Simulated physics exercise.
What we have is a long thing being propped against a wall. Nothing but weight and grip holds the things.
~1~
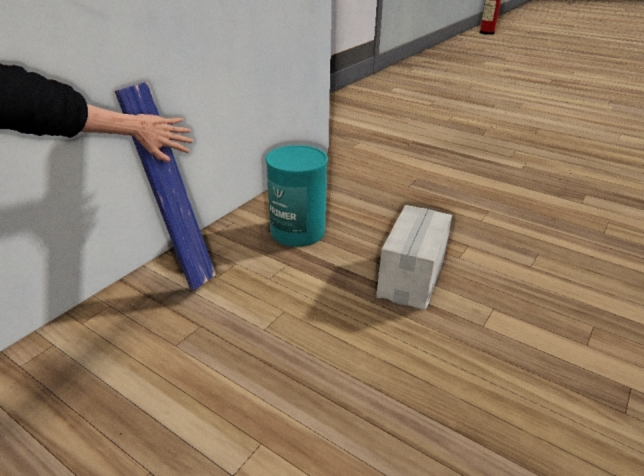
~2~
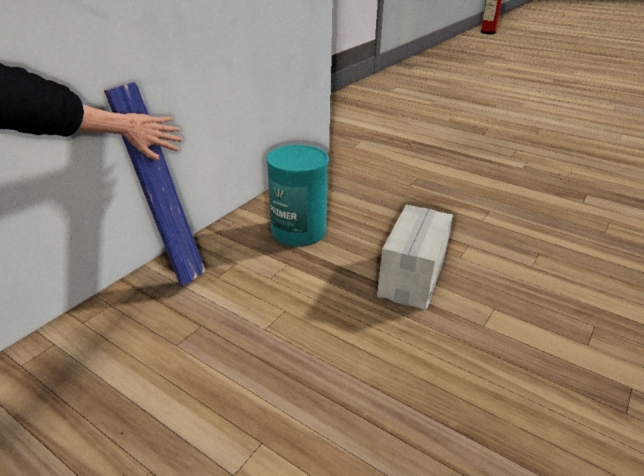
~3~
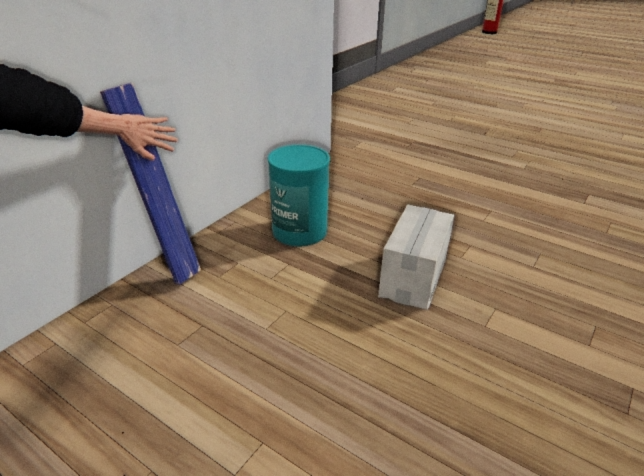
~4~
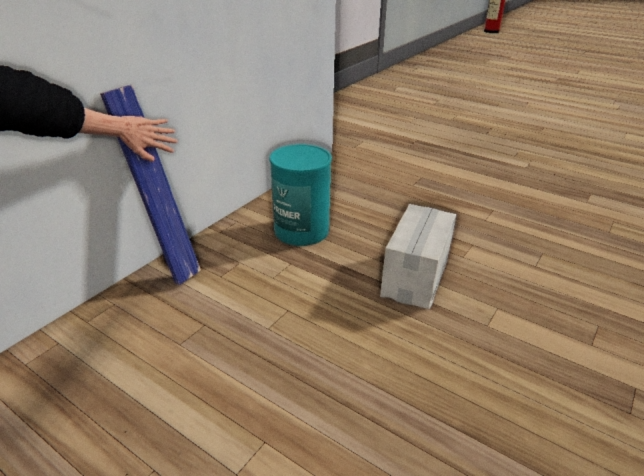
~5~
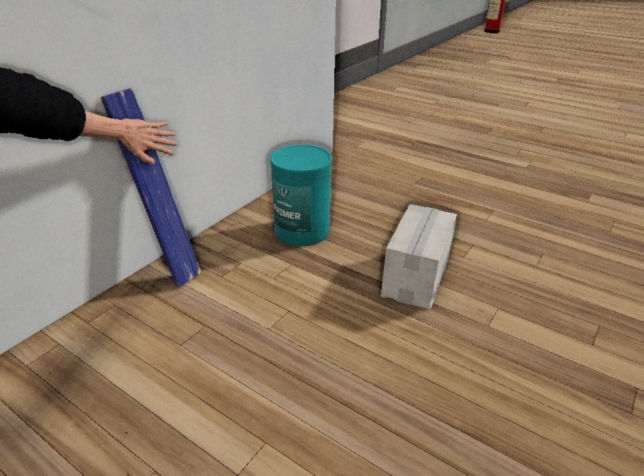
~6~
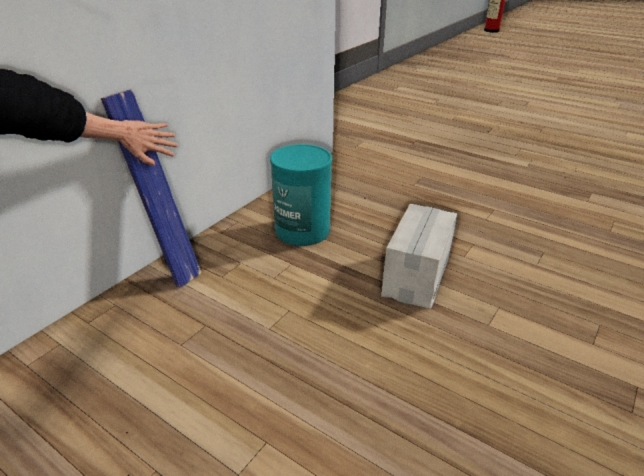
A hand in a black sleeve reaches in from the left and holds a scuffed blue plank upright at a slant against a pale grey wall, seen from above in a room with a wood-plank floor. A teal tub stands by the wall's corner, with a white box to its right and something red at the top. The plank shifts slightly left, then rests on the wall, still held, while the view barely drifts.
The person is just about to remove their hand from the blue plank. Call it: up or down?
Up.
Then, 0.20 s on from there, no change.
Then, 0.70 s on from there, blue plank resting near (156, 195).
In the end, all 3 unmoved. At the end, from the last picture's camera, blue plank near (156, 195). The plank remains leaning.
